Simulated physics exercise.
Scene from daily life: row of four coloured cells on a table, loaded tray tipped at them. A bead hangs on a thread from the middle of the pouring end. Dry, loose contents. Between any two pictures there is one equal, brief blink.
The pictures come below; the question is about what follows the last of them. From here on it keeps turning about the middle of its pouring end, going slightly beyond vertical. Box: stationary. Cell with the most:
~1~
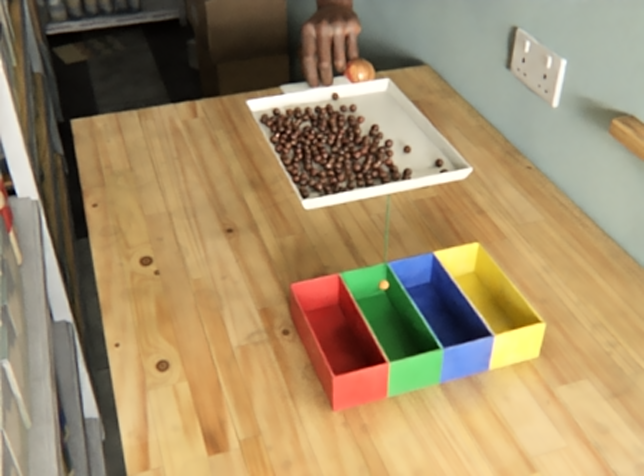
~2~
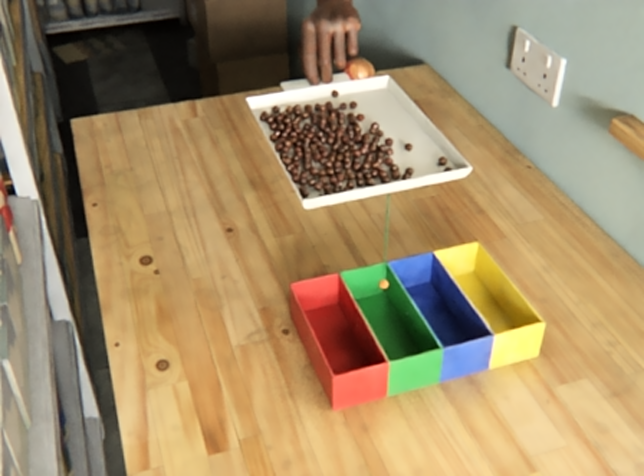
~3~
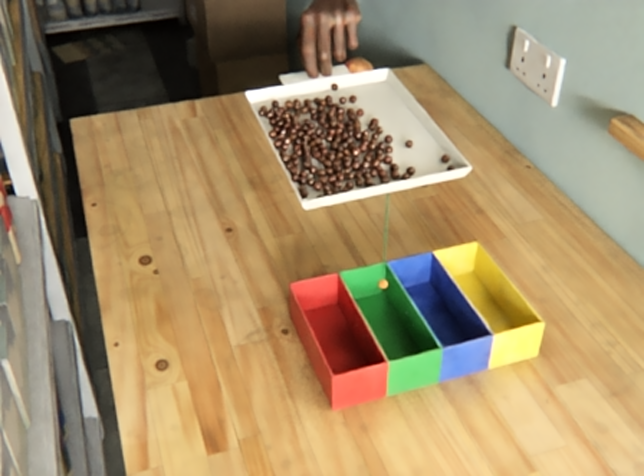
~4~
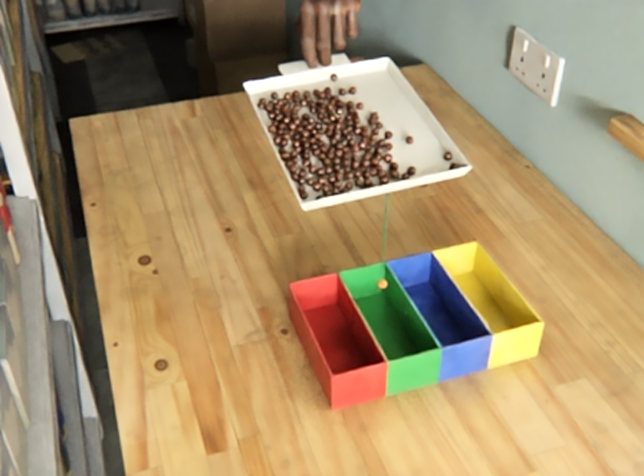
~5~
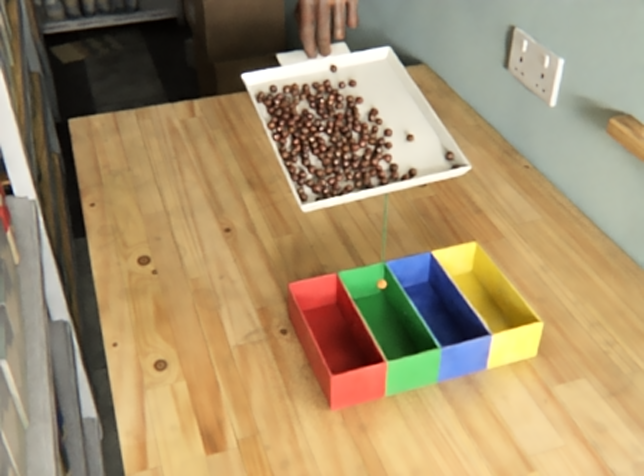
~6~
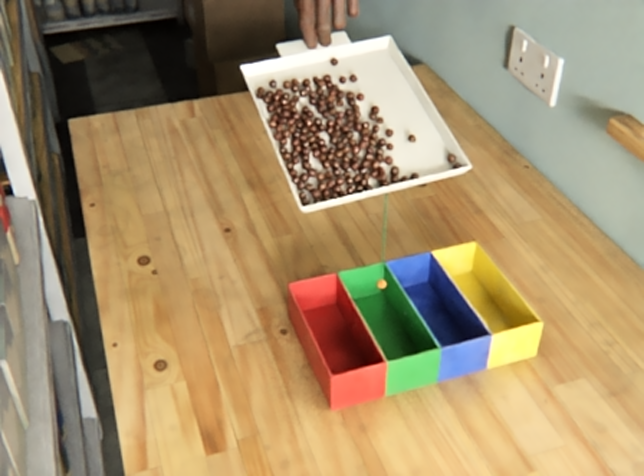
Red.
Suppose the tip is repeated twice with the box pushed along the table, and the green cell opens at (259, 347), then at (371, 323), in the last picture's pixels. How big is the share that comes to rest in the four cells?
Near 90 % and 90 %.
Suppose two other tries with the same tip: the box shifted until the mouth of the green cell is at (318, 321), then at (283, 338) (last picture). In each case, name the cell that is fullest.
For the first spot I'd say green, and for the second spot the blue one.
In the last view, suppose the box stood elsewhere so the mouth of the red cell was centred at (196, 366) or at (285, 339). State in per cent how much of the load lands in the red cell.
It would be near 0 per cent first and near 20 per cent second.
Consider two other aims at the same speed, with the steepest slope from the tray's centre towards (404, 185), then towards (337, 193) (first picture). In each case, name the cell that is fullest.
The first time it is the blue one, and the second time it is the cell in red.
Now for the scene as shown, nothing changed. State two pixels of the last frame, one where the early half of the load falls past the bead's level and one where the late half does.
At (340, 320) for the first part, then at (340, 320) for the others.
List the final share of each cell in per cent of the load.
The red cell holds about 50 %, the green cell about 20 %, the blue cell about 0 % and the yellow cell about 0 %.
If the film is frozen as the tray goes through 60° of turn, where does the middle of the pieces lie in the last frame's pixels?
Near (345, 220).
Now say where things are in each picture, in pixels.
In the first frame, corners of the pouring end (306, 198) and (465, 167), level; middle of the load (335, 150), chocolate balls; bead on its thread (384, 285); red cell (361, 384); green cell (415, 370); blue cell (467, 356); yellow cell (517, 343).
In the second frame, corners of the pouring end (306, 198) and (465, 166), level; middle of the load (335, 148).
In the third frame, corners of the pouring end (305, 199) and (465, 166), tipped barely, lowest at the left corner; middle of the load (334, 145).
In the fourth frame, corners of the pouring end (305, 200) and (465, 165), tipped a little, lowest at the left corner; middle of the load (334, 142).
In the fifth frame, corners of the pouring end (304, 202) and (464, 165), tipped a little, lowest at the left corner; middle of the load (333, 140).
In the sixth frame, corners of the pouring end (304, 204) and (464, 164), tipped clearly, lowest at the left corner; middle of the load (334, 140), almost all on the move; red cell (359, 383); green cell (413, 369); blue cell (465, 355); yellow cell (515, 342).
Just after the last frame, tray tipped steeply; roughly half on the tray; about a tenth in the red cell; about a tenth in the green cell; just a few in the blue cell; just a few in the yellow cell; roughly a quarter falling or outside the box.
A moment on, tray tipped right over; roughly half in the red cell; roughly a quarter in the green cell; just a few in the blue cell; just a few in the yellow cell; roughly a quarter falling or outside the box.
Further on, tray tipped past a quarter turn; roughly half in the red cell; roughly a quarter in the green cell; just a few in the blue cell; just a few in the yellow cell; roughly a quarter falling or outside the box.
When it is over, tray tipped past a quarter turn; roughly half in the red cell; roughly a quarter in the green cell; just a few in the blue cell; just a few in the yellow cell; roughly a quarter outside the box.
